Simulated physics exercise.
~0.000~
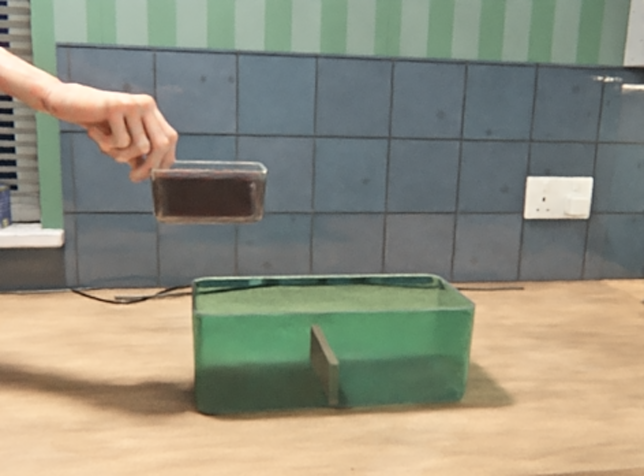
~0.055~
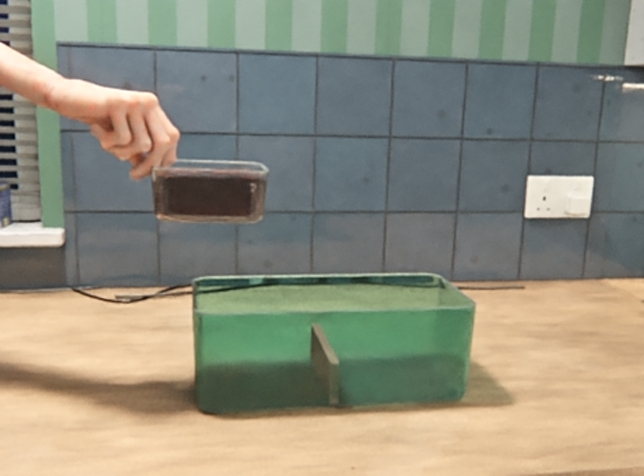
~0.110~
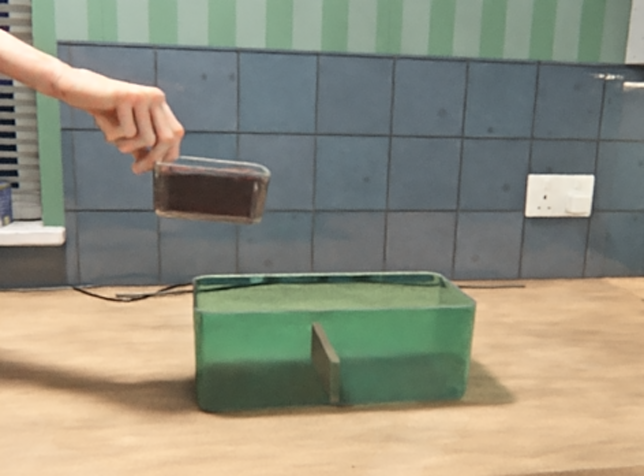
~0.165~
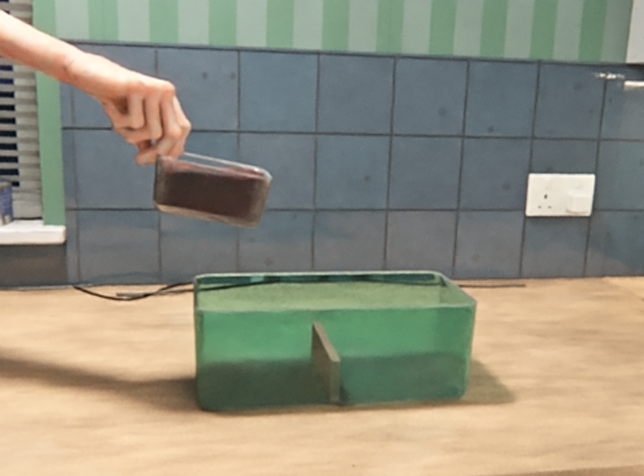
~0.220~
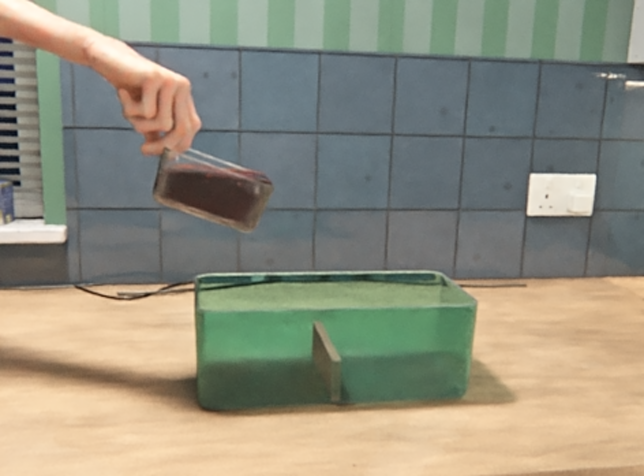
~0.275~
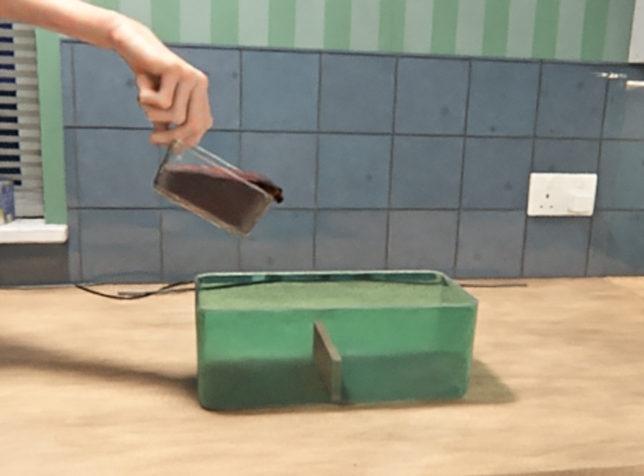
A hand holds a clear oblong tub of dark liquid level above the left part of a green, see-through basin with a low wall inside, on a wooden counter. The hand gradually tilts the tub, its right end dipping, and dark liquid begins to come over the lower right edge.
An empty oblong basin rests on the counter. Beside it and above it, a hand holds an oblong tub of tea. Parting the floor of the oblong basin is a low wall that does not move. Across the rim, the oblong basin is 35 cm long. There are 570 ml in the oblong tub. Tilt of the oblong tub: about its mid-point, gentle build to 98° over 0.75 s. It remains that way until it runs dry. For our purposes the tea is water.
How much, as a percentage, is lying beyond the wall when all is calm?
Around 23 per cent lies beyond the wall.
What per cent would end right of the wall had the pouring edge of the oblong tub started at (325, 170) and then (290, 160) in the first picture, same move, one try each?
About 85 %, then about 70 %.
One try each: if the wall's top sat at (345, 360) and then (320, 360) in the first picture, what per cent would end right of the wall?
10 per cent first, 40 per cent second.
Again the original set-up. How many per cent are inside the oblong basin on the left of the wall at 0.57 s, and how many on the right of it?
30 on the left, 14 on the right, roughly.
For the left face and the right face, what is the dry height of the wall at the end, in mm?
Noted: Left near 36 mm, right near 48 mm.
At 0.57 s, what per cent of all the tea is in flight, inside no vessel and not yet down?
Around 38 percent.
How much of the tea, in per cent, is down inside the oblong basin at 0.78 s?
92 %, more or less.
After 0.57 s the tilt is 84° and 19 per cent is still to pour, 29 is left of the wall and 13 right of it.
After 0.78 s the tilt is 98° and 5 per cent is still to pour, 69 is left of the wall and 23 right of it.
After 1.01 s the tilt is 98° and 0 per cent is still to pour, 75 is left of the wall and 23 right of it.
After 1.25 s the tilt is 98° and 0 per cent is still to pour, 76 is left of the wall and 23 right of it.
In the end 76 per cent lies left of the wall, 23 right of it and 1 outside.
